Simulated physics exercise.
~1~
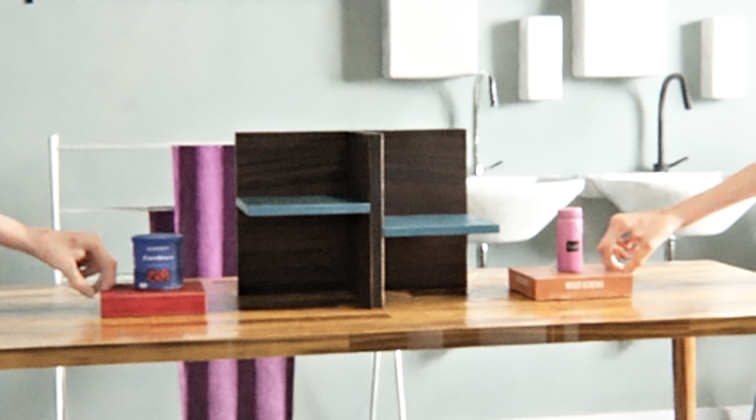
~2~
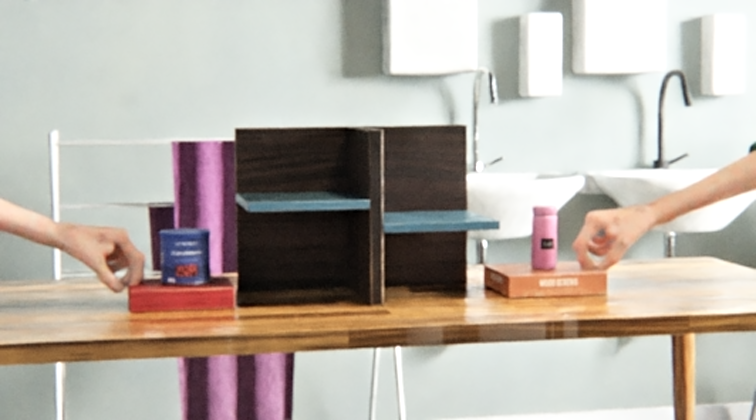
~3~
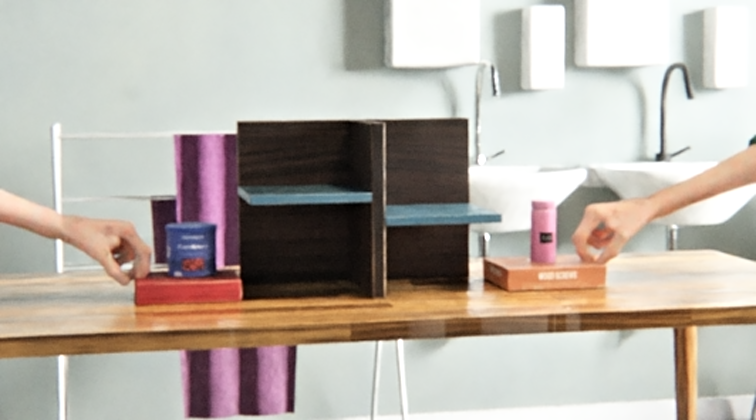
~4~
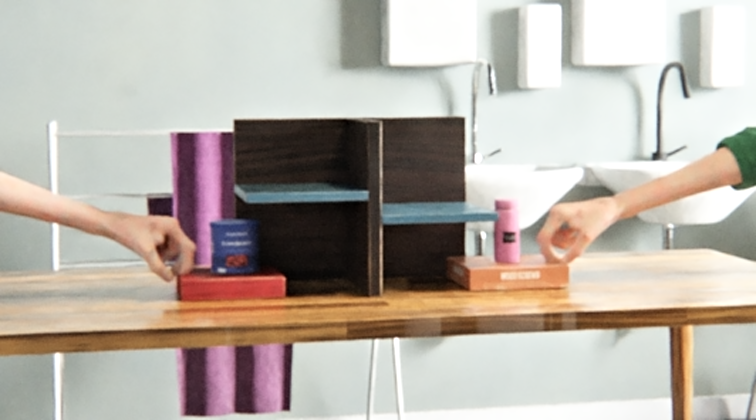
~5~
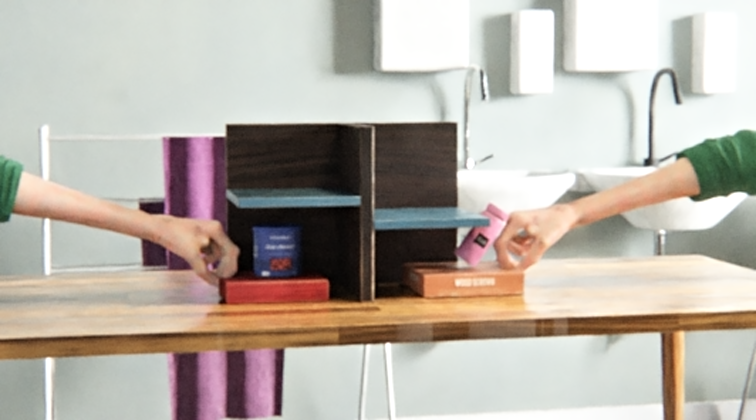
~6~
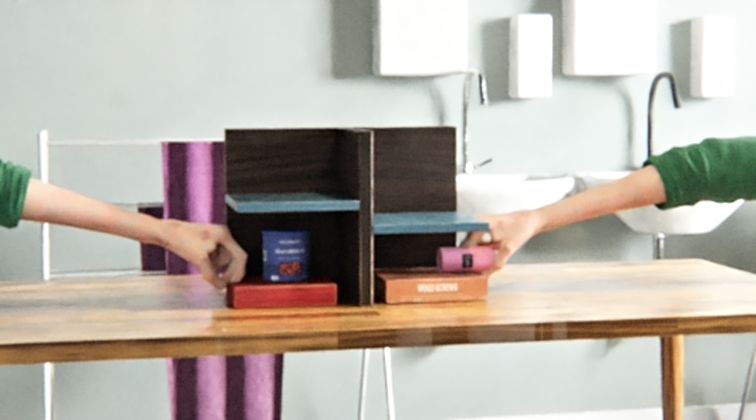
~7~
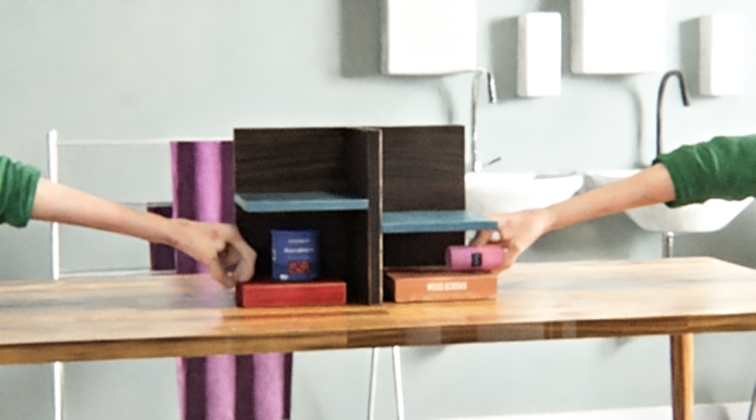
A blue tin on a red board and an upright pink bottle on an orange box are slid by two hands toward a dark shelf unit from opposite sides; the tin passes under its shelf, while the bottle hits the other, tips and ends on its side.
